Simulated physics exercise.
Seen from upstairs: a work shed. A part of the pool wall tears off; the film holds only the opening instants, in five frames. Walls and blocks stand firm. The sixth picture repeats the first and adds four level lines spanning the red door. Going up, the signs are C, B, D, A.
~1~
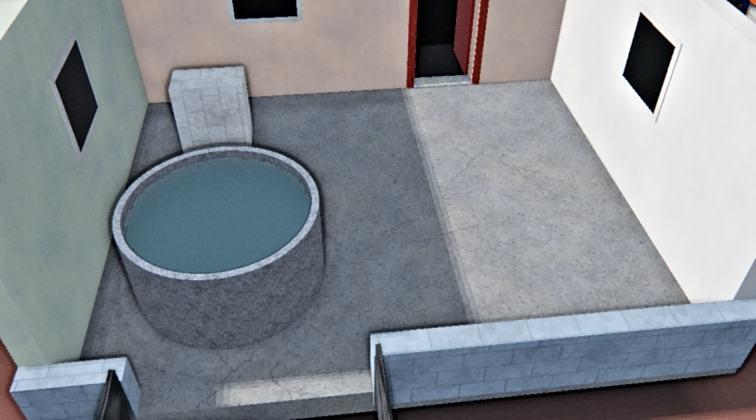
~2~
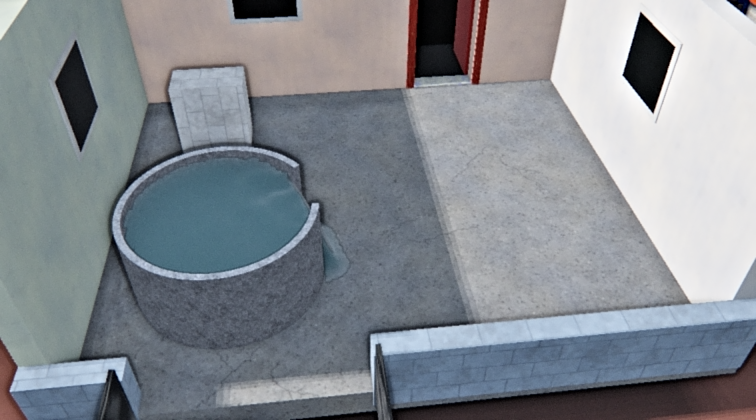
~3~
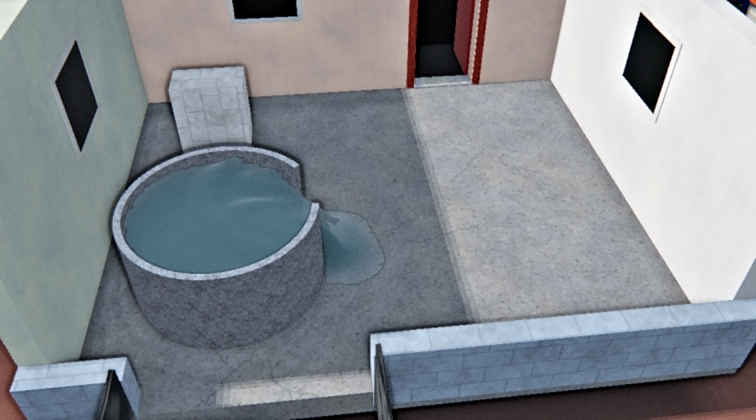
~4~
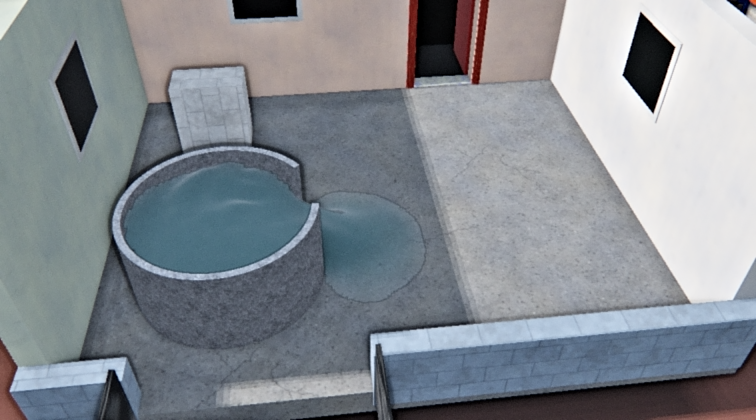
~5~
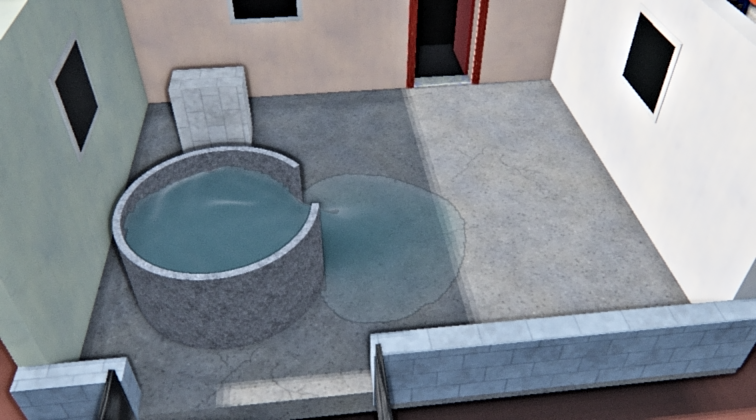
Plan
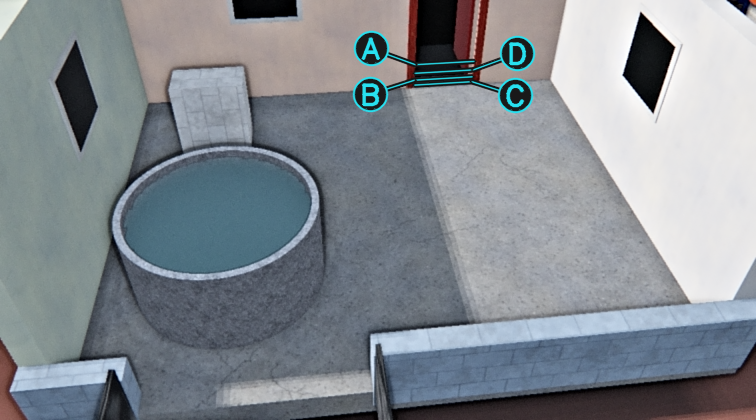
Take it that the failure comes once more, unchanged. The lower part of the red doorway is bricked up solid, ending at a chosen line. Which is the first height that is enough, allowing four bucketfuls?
B will do.
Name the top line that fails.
C.
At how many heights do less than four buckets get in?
Three of them.
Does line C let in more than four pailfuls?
Yes, that goes wrong.
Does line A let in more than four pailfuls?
No, not at all.
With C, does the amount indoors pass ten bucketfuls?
Yes, clearly.
In cyan, A at (444, 63); B at (443, 78); C at (443, 83); D at (444, 71); from the bottom up C, B, D, A.
With A, nothing gets over.
With B, a splash gets over, under a bucket.
With C, some 15 bucketfuls get in.
With D, nothing gets over.
